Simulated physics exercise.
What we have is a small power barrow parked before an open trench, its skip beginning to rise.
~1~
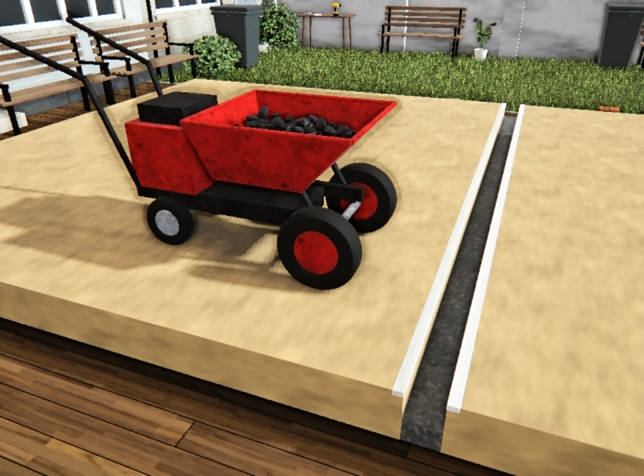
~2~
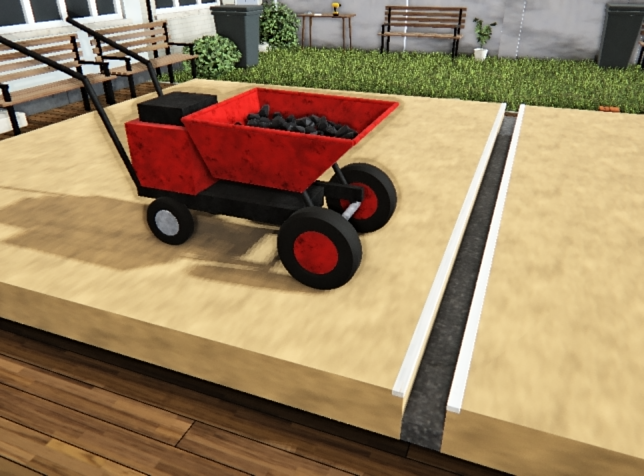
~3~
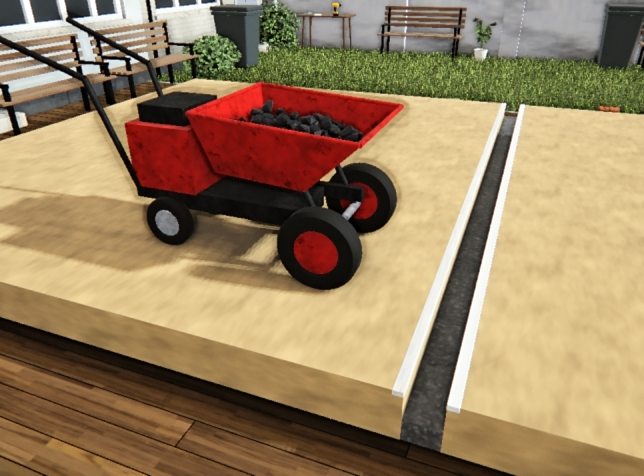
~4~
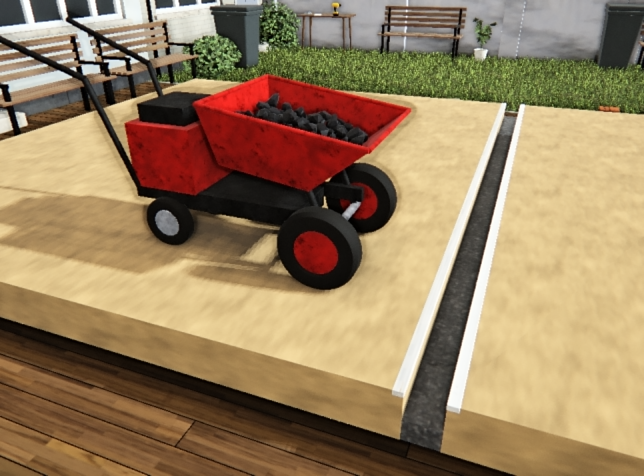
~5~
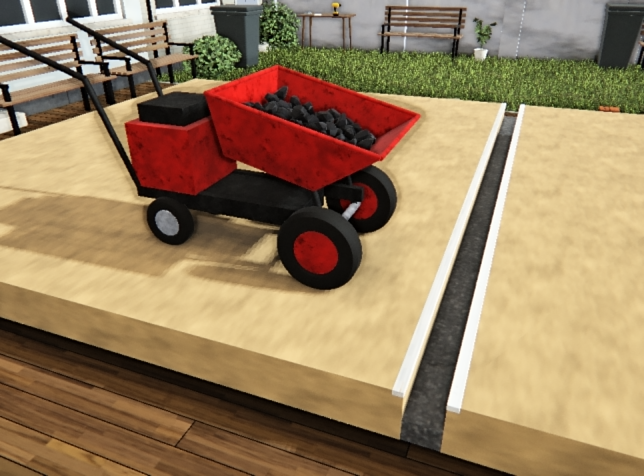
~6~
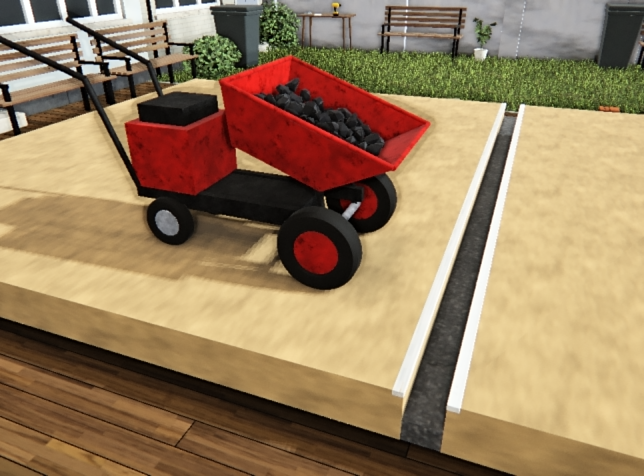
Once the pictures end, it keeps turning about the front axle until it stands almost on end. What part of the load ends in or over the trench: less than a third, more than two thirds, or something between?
It catches from one third to two thirds.
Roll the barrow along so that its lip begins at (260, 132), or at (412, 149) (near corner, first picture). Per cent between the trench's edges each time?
The first gives 30 %, the second 0 %.
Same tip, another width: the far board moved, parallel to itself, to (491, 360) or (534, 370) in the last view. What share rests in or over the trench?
Roughly 70 per cent, and 100 per cent.
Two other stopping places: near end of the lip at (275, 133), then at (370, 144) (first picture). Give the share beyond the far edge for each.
In turn 0 and 80 in a hundred.
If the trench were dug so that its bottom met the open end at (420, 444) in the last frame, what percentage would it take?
About 50 per cent.
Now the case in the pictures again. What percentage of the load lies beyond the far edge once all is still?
Near 55 %.
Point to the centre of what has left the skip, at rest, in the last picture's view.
Close to (488, 280).
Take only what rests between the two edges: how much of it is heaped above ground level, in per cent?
Close to 20 per cent.
Soon, skip tipped steeply; all in the skip.
A while on, skip tipped steeply; most in the skip; a small part in or heaped over the trench; a stray few beyond it; a stray few falling.
Towards the end, skip tipped right over; a small part in the skip; a stray few short of the trench; about a third in or heaped over the trench; about half beyond it.
Finally, skip tipped right over; a stray few short of the trench; about half in or heaped over the trench; about half beyond it.
